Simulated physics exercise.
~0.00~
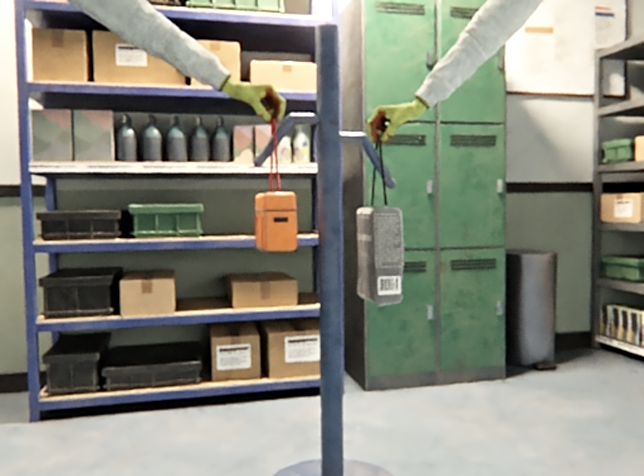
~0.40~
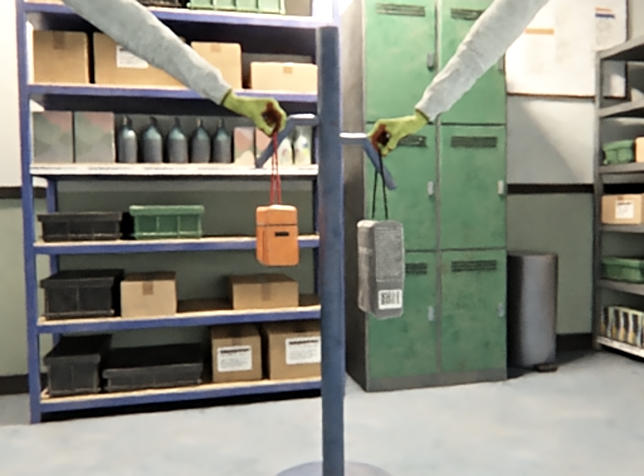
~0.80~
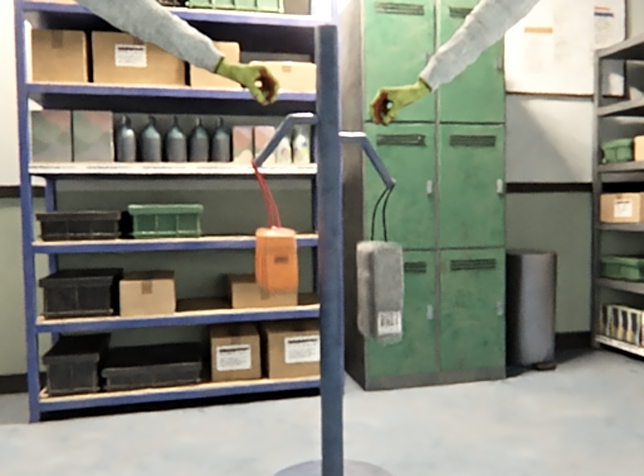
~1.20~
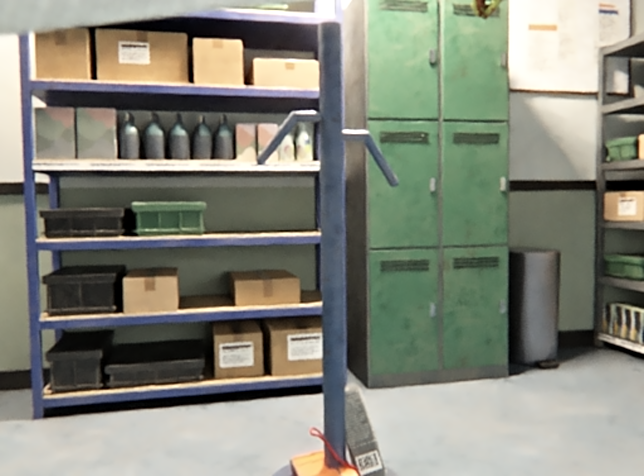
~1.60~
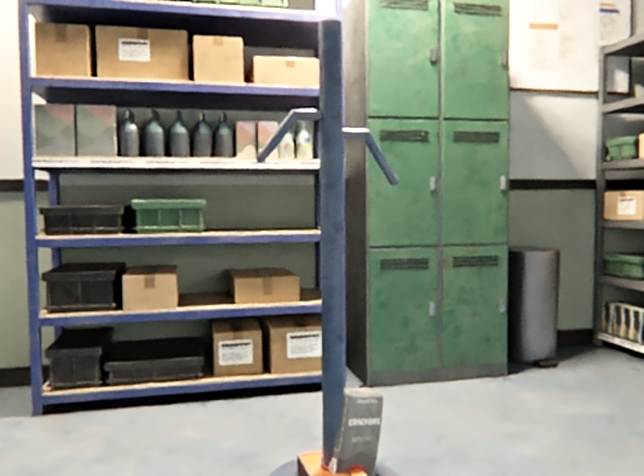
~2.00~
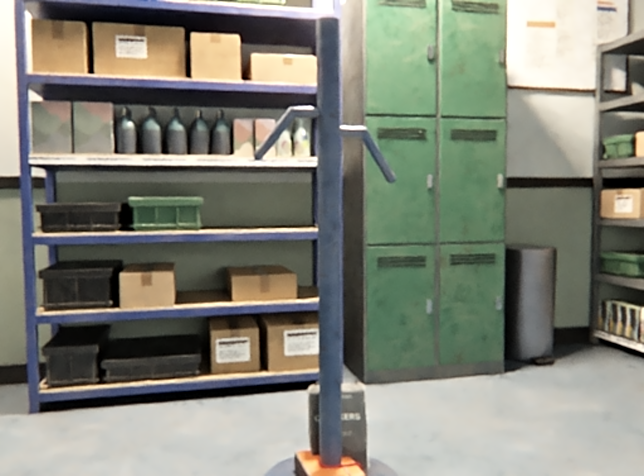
We see two gloved hands lower an orange case and a grey sack by their cords onto the downward-sloping pegs of a blue post, then let go and withdraw. Both items drop to the floor, ending at the post's base with the orange case on its side and the grey sack upright.
